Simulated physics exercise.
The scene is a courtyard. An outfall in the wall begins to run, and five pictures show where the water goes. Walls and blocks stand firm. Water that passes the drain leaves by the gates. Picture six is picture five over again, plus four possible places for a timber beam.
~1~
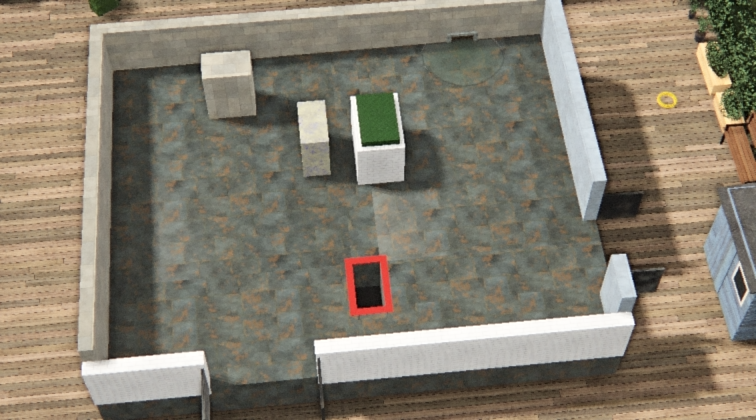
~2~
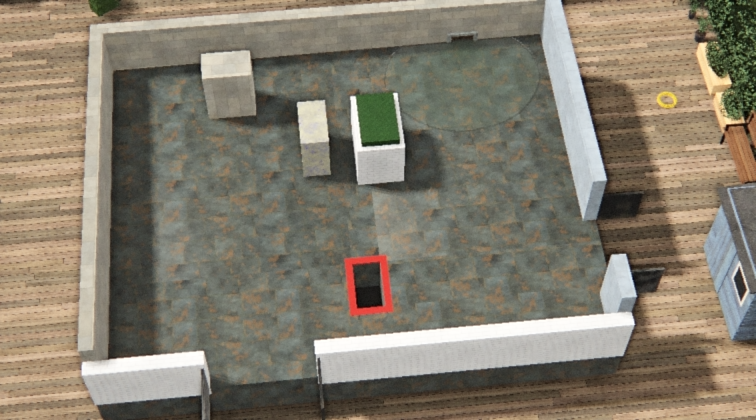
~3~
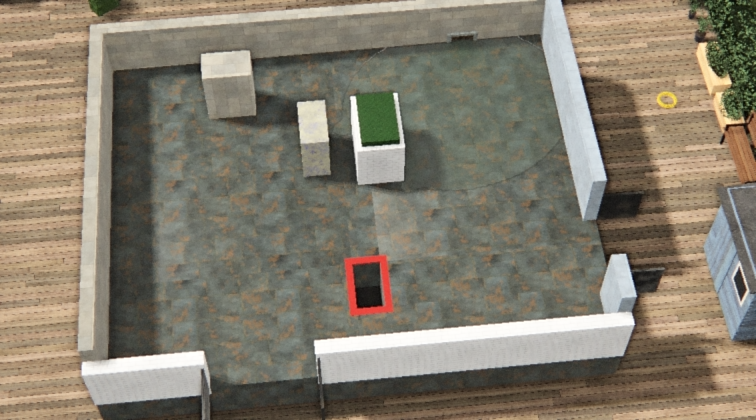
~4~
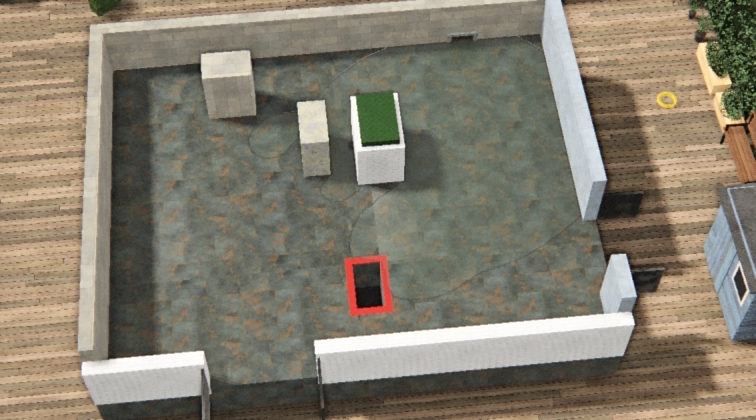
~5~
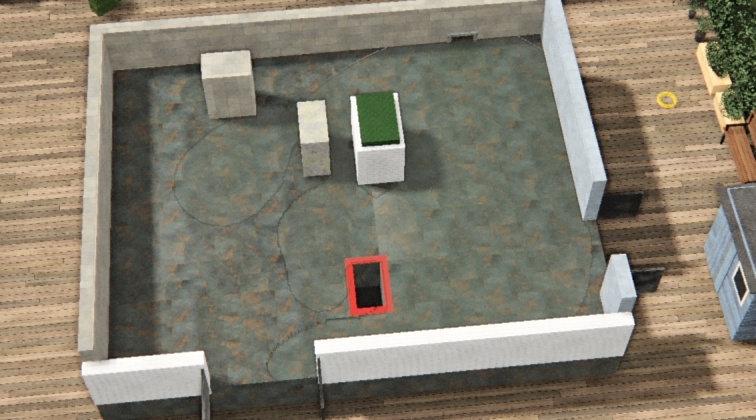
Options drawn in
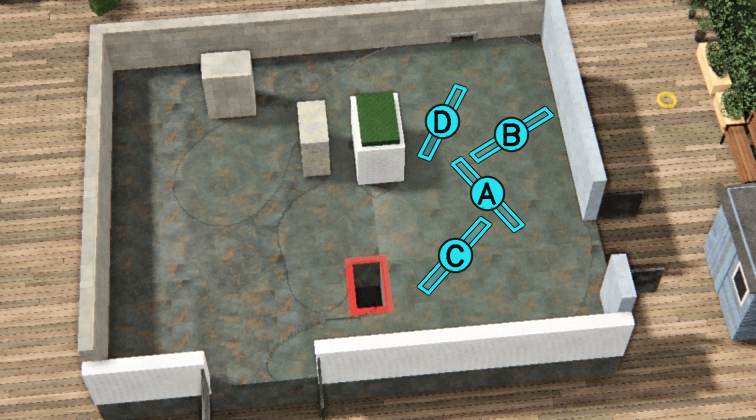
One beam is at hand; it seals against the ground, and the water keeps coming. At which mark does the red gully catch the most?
Go for C.
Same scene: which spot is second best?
Spot B.
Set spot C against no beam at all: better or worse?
Spot C is better.
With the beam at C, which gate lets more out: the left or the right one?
The left one.
On the marked copy, A from (456, 161) to (518, 227); B from (474, 157) to (548, 111); C from (423, 289) to (485, 221); D from (424, 157) to (460, 87).
Choosing A, about 18 % of the stream runs into the red gully, about 80 % out by the gates.
Choosing B, about 26 % of the stream runs into the red gully, about 71 % out by the gates.
Choosing C, about 39 % of the stream runs into the red gully, about 59 % out by the gates.
Choosing D, about 18 % of the stream runs into the red gully, about 80 % out by the gates.
